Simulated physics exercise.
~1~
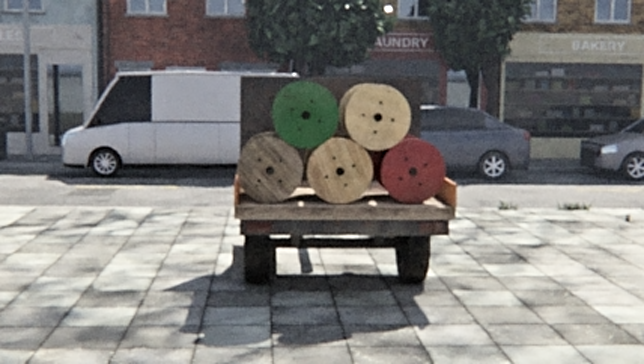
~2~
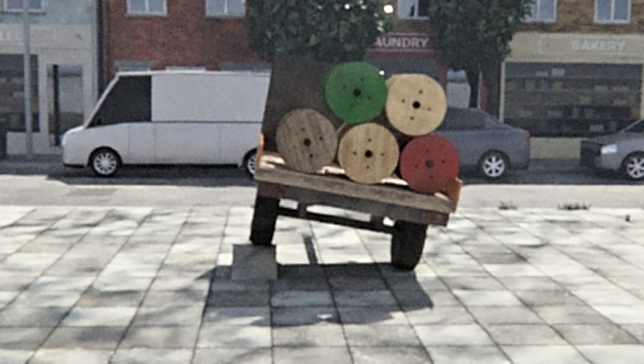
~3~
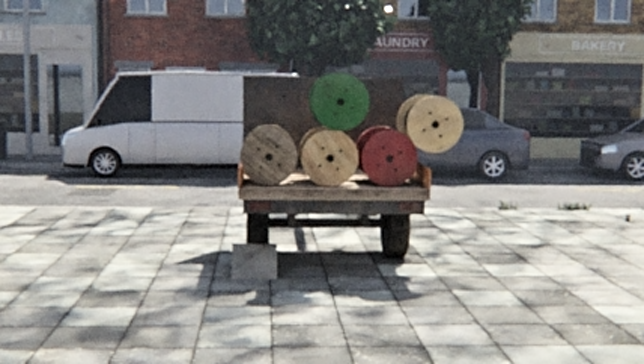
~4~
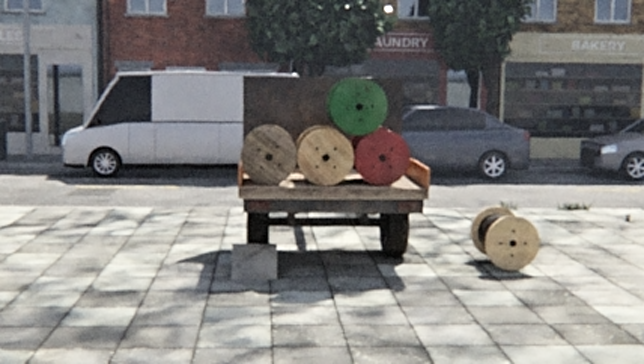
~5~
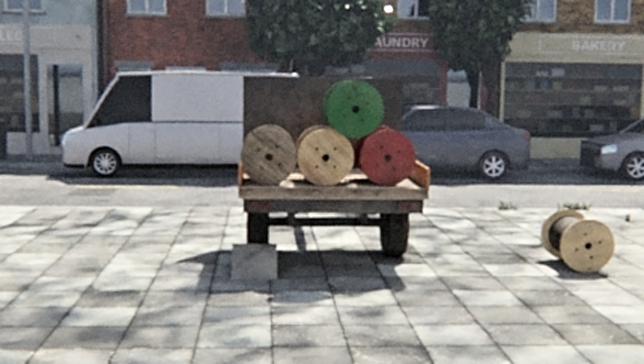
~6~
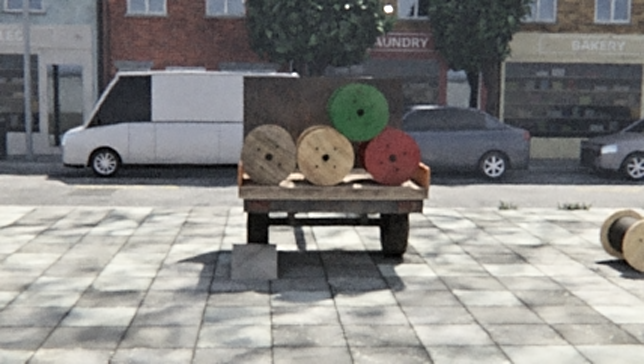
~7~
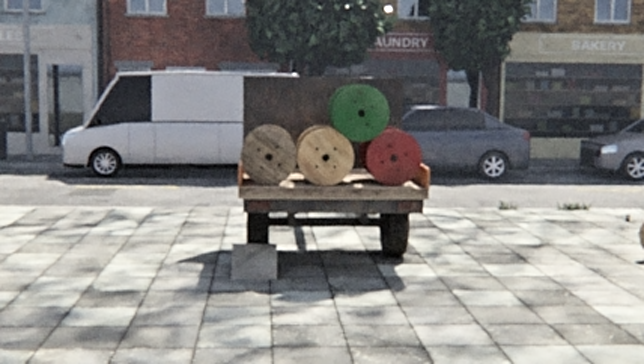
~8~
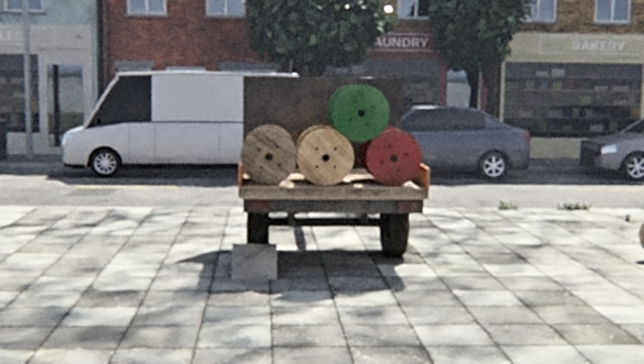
A pale wooden cable reel tumbled off the right side of a farm trailer and rolled away out of view after the trailer tipped sharply over a block and dropped level, while the green and red reels shifted but stayed aboard with two others.
